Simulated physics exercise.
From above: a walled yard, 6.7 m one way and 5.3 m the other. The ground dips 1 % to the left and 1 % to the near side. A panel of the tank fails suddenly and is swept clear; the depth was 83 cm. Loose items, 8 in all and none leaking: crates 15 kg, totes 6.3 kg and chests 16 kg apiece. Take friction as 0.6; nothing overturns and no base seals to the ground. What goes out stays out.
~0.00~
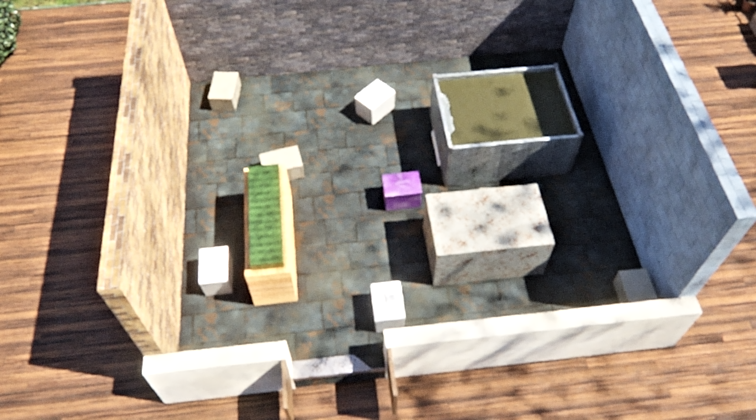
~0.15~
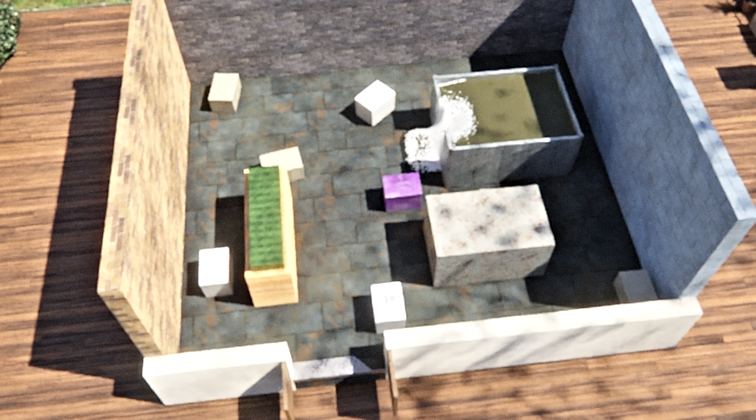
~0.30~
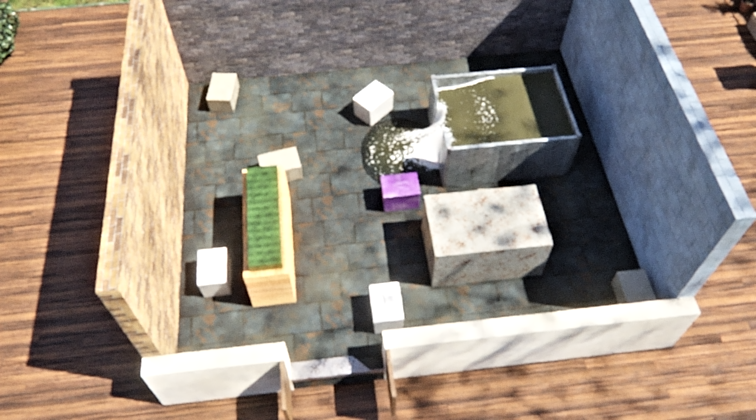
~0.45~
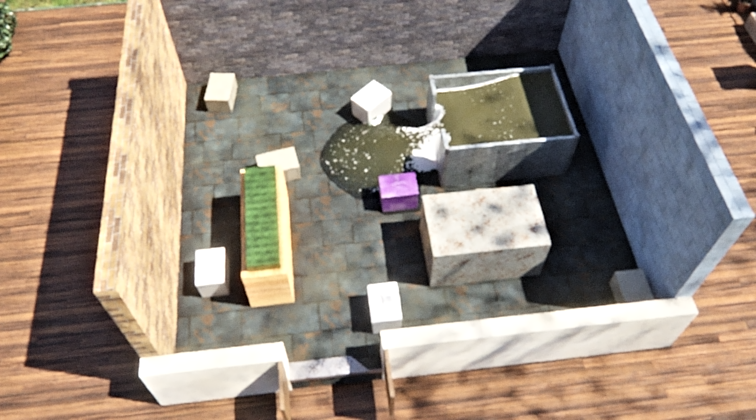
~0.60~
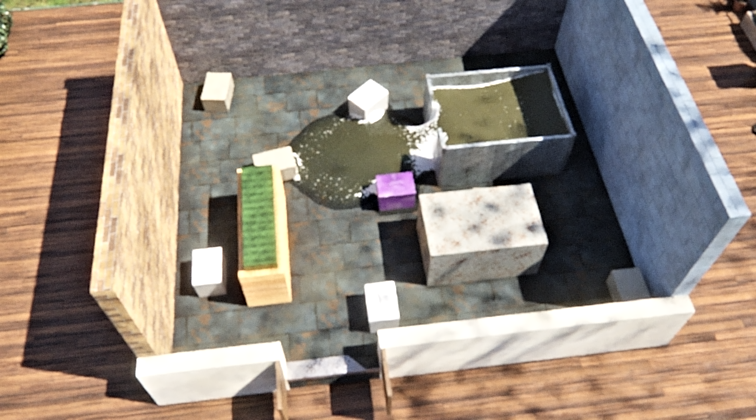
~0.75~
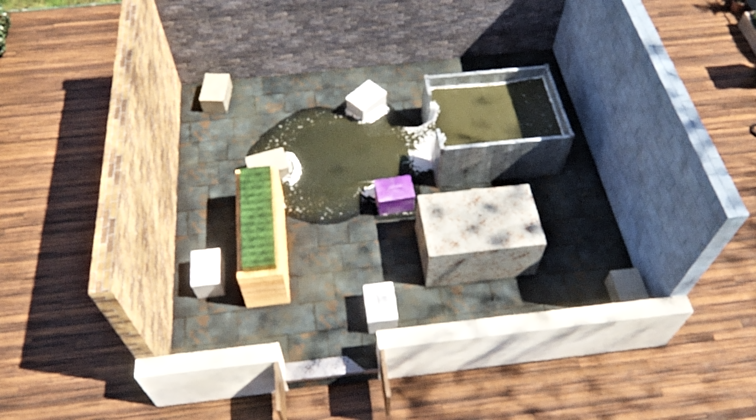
The tank in a walled yard burst open at its left side, and murky water gushed out, spreading leftward across the paving in a widening pool around the purple chest and up to a pale box.
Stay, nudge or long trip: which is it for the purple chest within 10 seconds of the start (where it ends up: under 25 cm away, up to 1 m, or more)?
Purple chest slides a little.
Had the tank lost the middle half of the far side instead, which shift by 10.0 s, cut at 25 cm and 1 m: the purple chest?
Then the purple chest holds its place.
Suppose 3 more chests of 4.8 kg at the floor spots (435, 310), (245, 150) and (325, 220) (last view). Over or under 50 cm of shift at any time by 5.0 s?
In that order: Short of it, past it, over.
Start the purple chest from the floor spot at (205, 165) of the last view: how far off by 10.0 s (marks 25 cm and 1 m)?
It ends far away.
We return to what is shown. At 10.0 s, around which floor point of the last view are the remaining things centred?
At about (408, 222).
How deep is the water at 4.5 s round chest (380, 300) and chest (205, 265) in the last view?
Roughly 2 and 8 cm.
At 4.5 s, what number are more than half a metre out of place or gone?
By then 3.
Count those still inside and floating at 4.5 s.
I count 3.
After 2.0 s the purple chest is near (399, 210), 0.5 m from its start, aground; 0 of 8 are out; 1 afloat.
After 4.5 s the purple chest is near (399, 210), 0.5 m from its start, aground; 0 of 8 are out; 3 afloat.
After 7.0 s the purple chest is near (399, 210), 0.5 m from its start, aground; 0 of 8 are out; 3 afloat.
After 10.0 s the purple chest is near (399, 210), 0.5 m from its start, aground; 1 of 8 are out; 2 afloat.
